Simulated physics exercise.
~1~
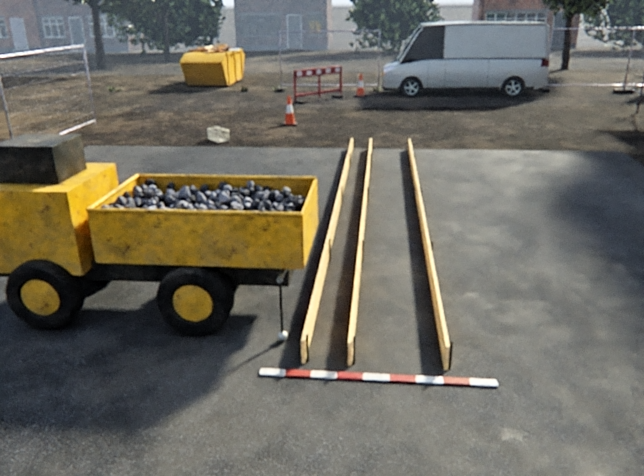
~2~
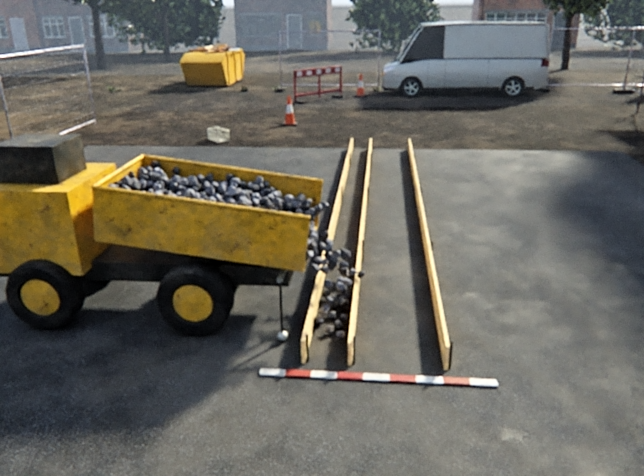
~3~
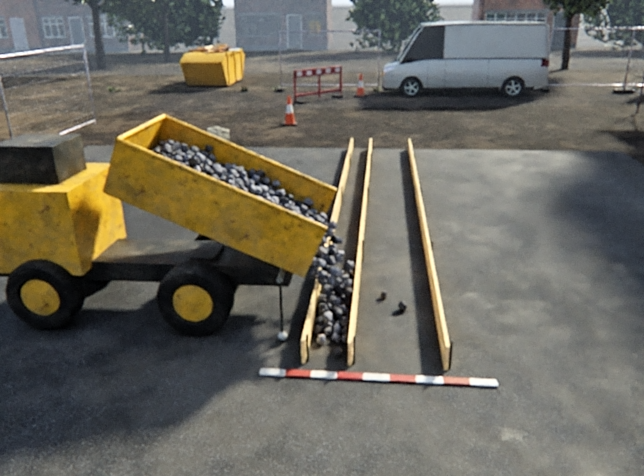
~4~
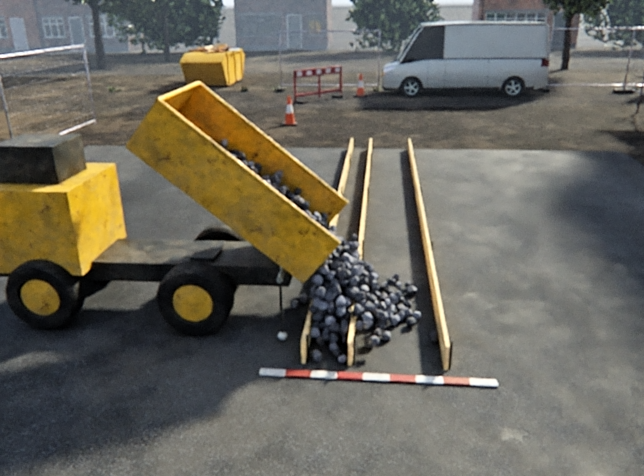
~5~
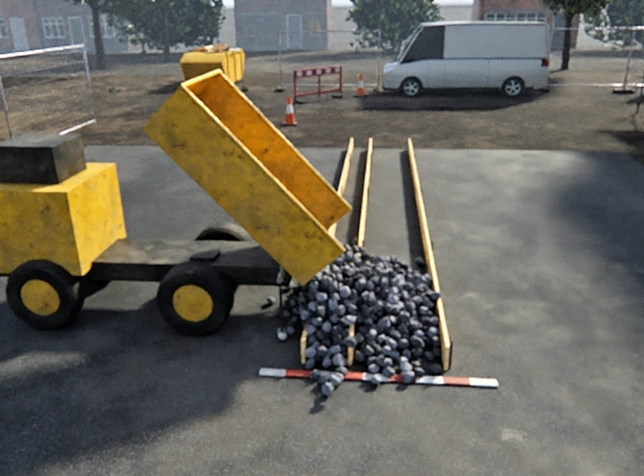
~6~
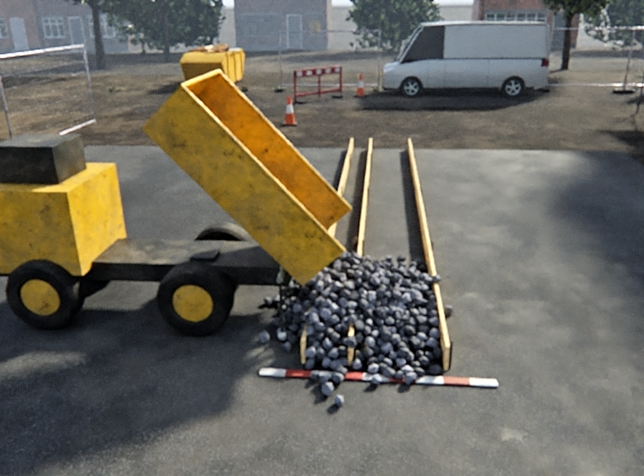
On a paved yard, a yellow tipper raises its body and heaps dark stones across the boards.
